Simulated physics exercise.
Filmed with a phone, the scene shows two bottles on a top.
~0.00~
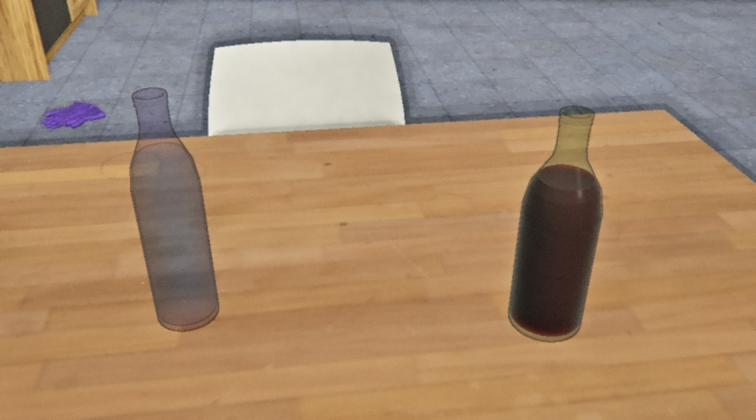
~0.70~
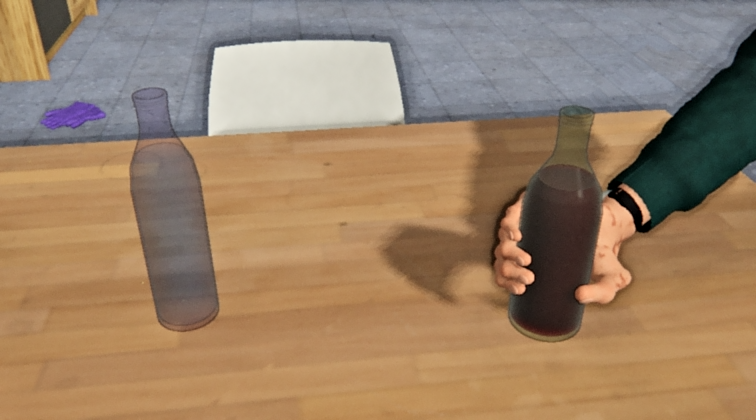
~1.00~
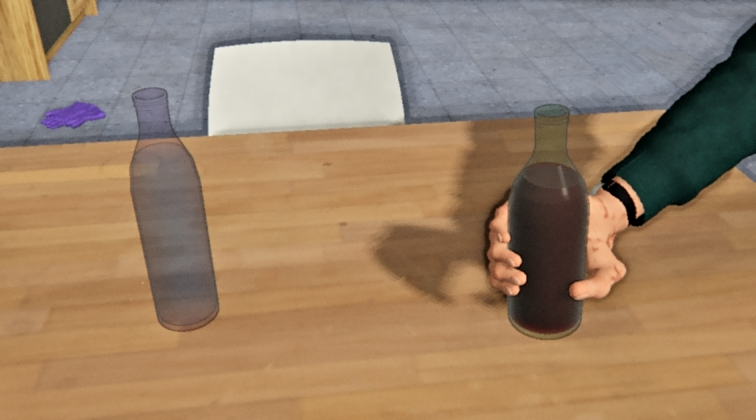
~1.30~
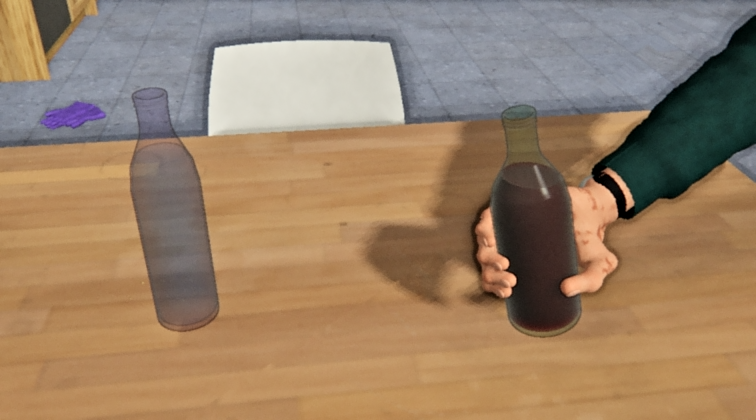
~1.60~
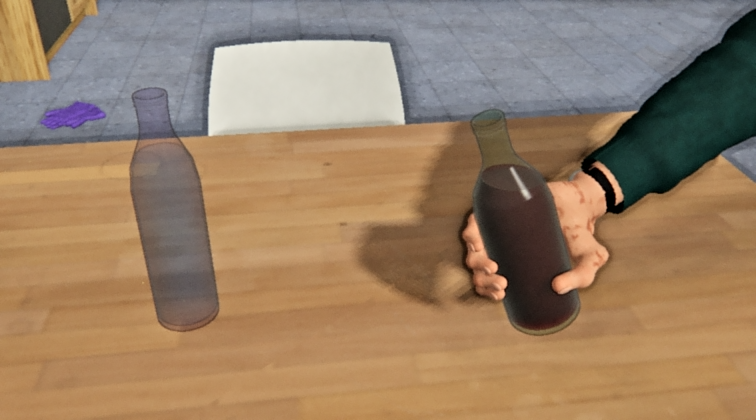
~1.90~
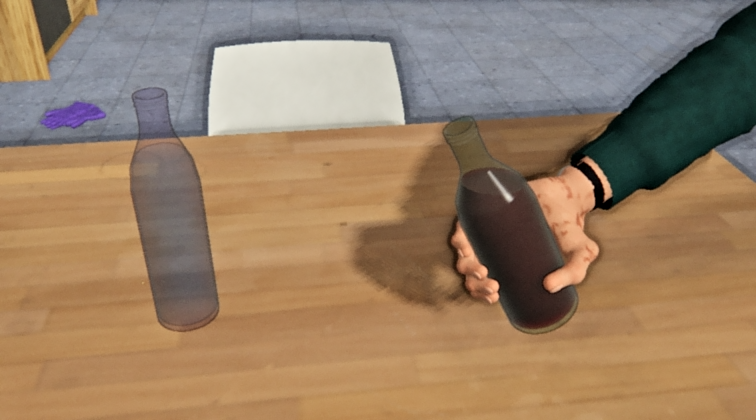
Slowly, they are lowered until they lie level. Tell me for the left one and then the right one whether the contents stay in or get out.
Left bottle: They get out. Right bottle: They get out.
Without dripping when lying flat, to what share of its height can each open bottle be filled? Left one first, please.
Roughly 22 % and 22 %.
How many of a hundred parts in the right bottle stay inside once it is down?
35 per cent, roughly.
After 2.6 s, the right bottle is nearly down; right bottle, all still inside.
After 3.6 s, the right bottle lies flat; right bottle, a puddle at its mouth.
After 6.5 s, both lie flat; right bottle, a puddle at its mouth; left bottle, a puddle at its mouth.
